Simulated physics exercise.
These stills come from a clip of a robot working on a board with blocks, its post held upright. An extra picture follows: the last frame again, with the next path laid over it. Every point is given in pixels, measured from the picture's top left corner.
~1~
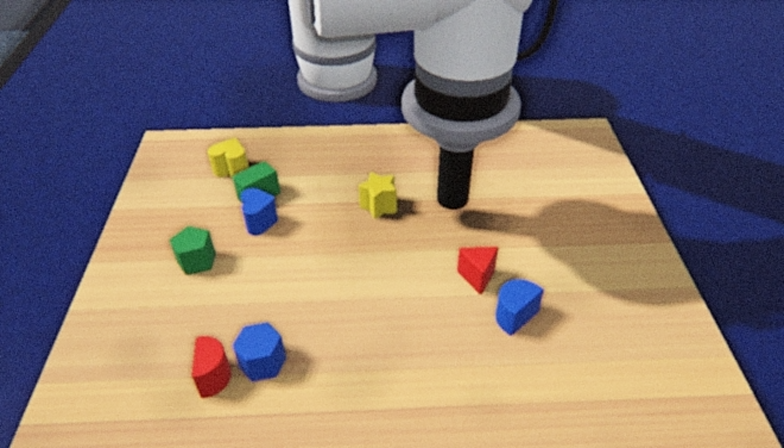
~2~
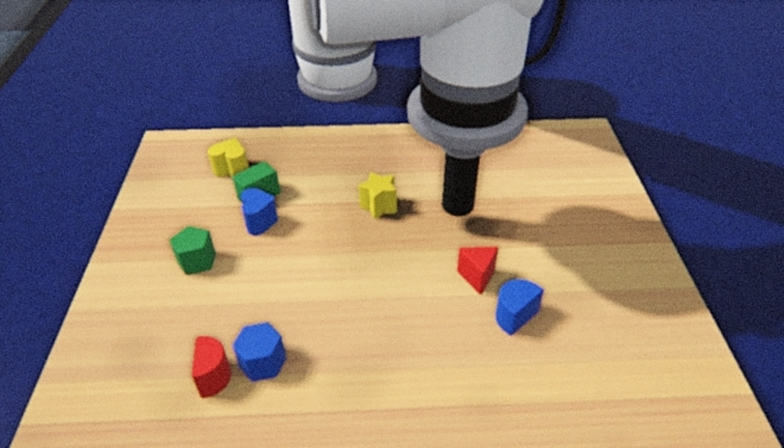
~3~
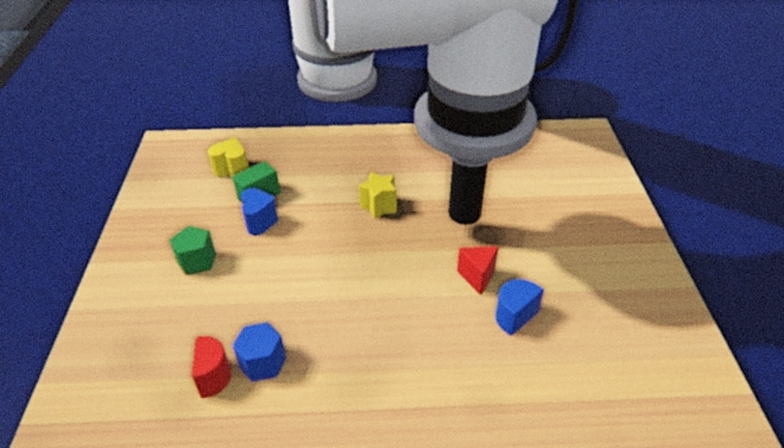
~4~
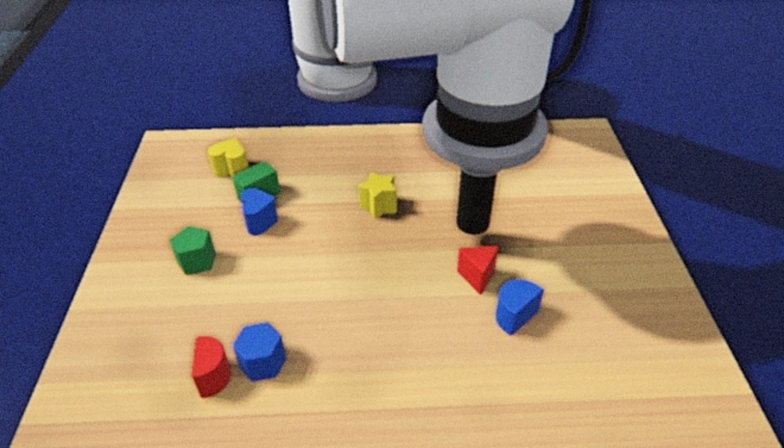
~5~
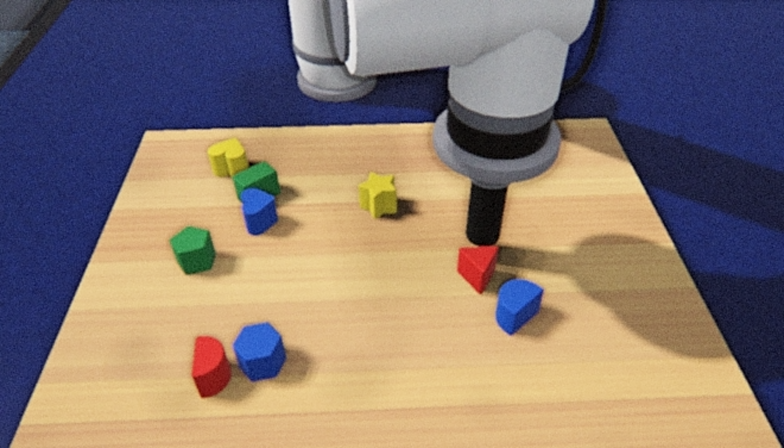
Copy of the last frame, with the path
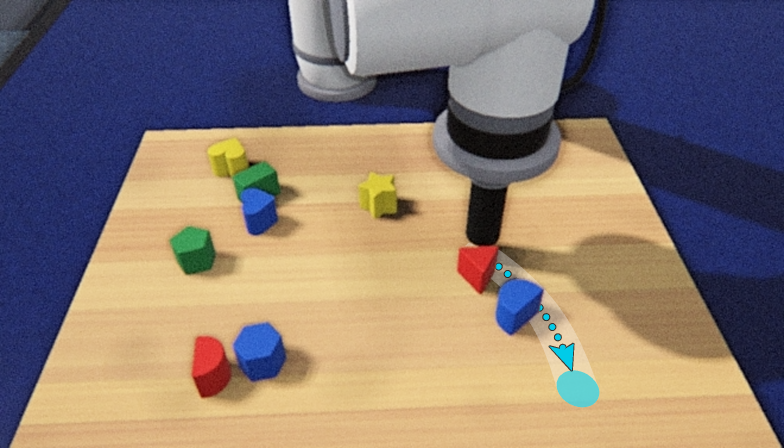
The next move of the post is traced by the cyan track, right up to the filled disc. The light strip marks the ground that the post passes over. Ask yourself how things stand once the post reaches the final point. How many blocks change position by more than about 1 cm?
The number of blocks that move over 1 cm is two.
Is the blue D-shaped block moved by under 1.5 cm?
Short answer: No.
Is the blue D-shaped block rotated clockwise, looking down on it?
In short: Yes.
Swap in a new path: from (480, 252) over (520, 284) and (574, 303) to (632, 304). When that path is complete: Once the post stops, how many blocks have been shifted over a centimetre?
1.
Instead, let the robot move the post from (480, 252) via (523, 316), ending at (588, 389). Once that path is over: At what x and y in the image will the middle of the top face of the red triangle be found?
I'd expect the centre of its top face to be at (482, 281).
The line goes from (480, 252) over (522, 287) and (555, 332) to (578, 388).
The first path, step by step. One third of the way, post at (526, 273); red triangle at (491, 266), turned 65° clockwise.
Two thirds of the way, post at (560, 317); red triangle at (491, 266), turned 65° clockwise; blue D-shaped block at (526, 320), turned 85° clockwise.
At the end, post at (584, 373); red triangle at (491, 266), turned 65° clockwise; blue D-shaped block at (526, 321), turned 90° clockwise.
